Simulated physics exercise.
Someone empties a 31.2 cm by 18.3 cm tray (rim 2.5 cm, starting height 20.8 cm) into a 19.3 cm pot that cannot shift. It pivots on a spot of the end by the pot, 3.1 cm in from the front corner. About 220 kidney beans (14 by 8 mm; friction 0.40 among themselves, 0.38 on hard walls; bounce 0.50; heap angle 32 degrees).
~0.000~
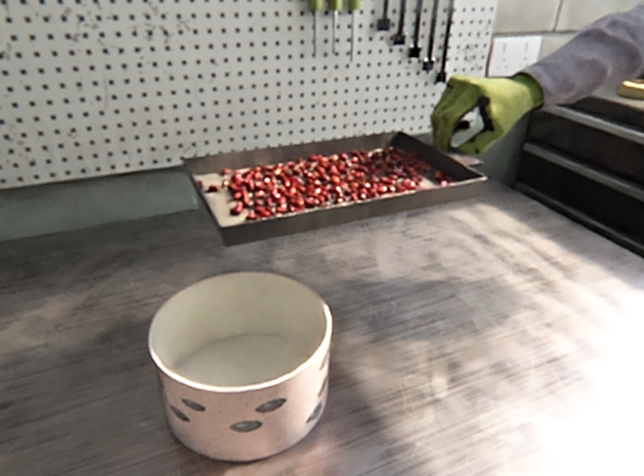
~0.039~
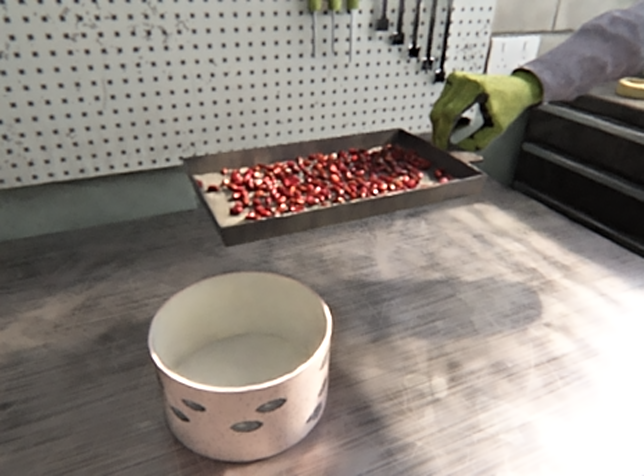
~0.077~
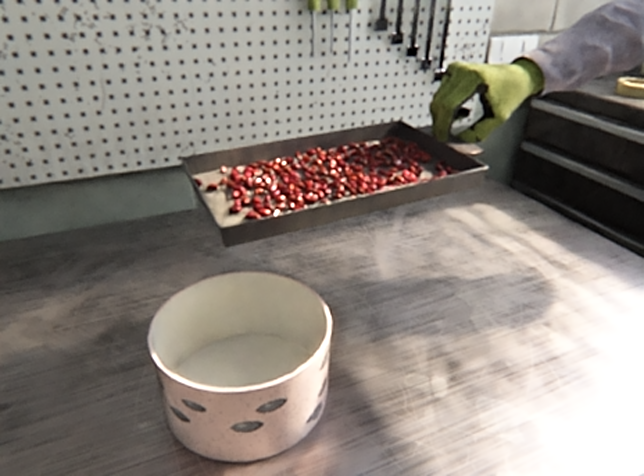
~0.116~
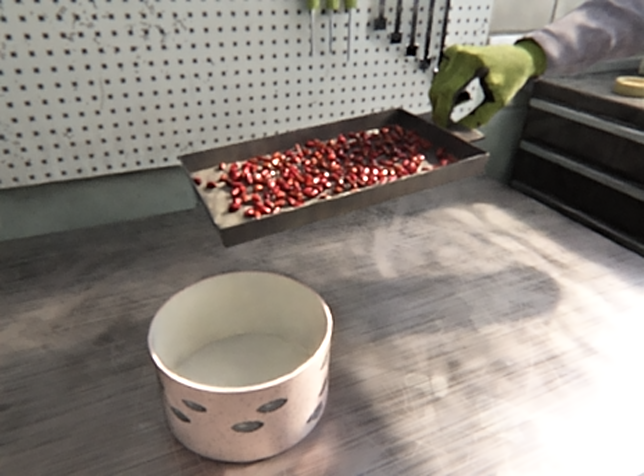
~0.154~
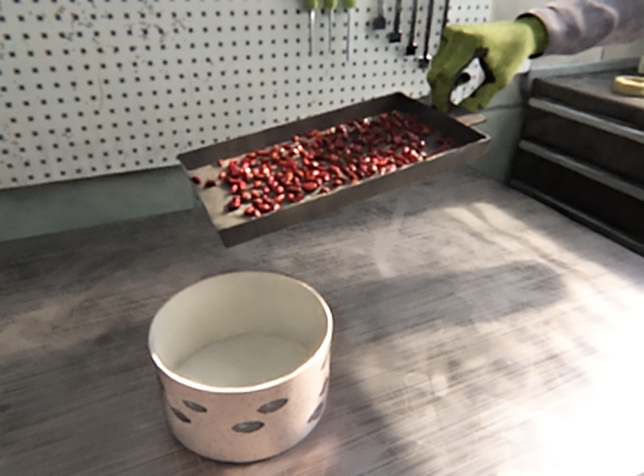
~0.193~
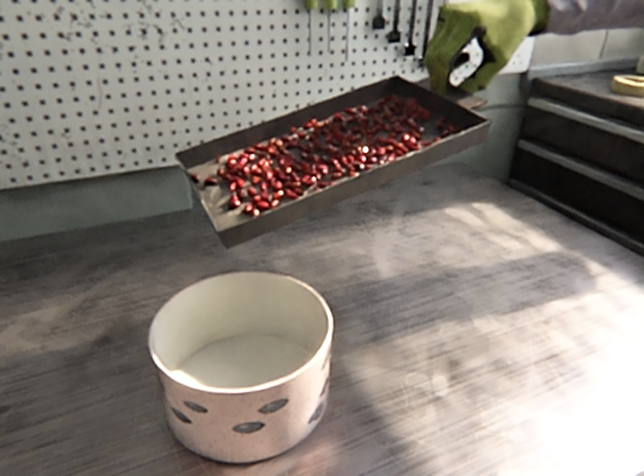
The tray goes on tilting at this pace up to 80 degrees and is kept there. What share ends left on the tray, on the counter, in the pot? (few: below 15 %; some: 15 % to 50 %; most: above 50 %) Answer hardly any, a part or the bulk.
Left on the tray: A part; on the counter: A part; in the pot: A part.
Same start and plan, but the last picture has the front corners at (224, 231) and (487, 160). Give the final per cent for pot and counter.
Pot 80, counter 5.
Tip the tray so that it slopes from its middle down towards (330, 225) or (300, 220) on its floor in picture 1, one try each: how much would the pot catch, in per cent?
Some 80 and 80 per cent.
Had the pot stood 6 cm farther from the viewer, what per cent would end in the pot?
Then about 20 per cent.
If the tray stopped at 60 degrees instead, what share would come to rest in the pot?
It would be near 25 per cent.
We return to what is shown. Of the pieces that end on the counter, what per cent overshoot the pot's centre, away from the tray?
About 100 per cent.
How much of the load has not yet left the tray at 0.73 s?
About 95 per cent.
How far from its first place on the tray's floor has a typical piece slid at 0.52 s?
About 6 cm.
After 0.52 s, tilt 47 degrees; the tray holds 100 %, the pot 0 %.
After 0.73 s, tilt 68 degrees; the tray holds 95 %, the pot 0 %.
Then, at 1.06 s, tilt 80 degrees; the tray holds 35 %, the pot 25 %.
At rest (2.4 s), tray 25 %, counter 40 %, pot 35 %.
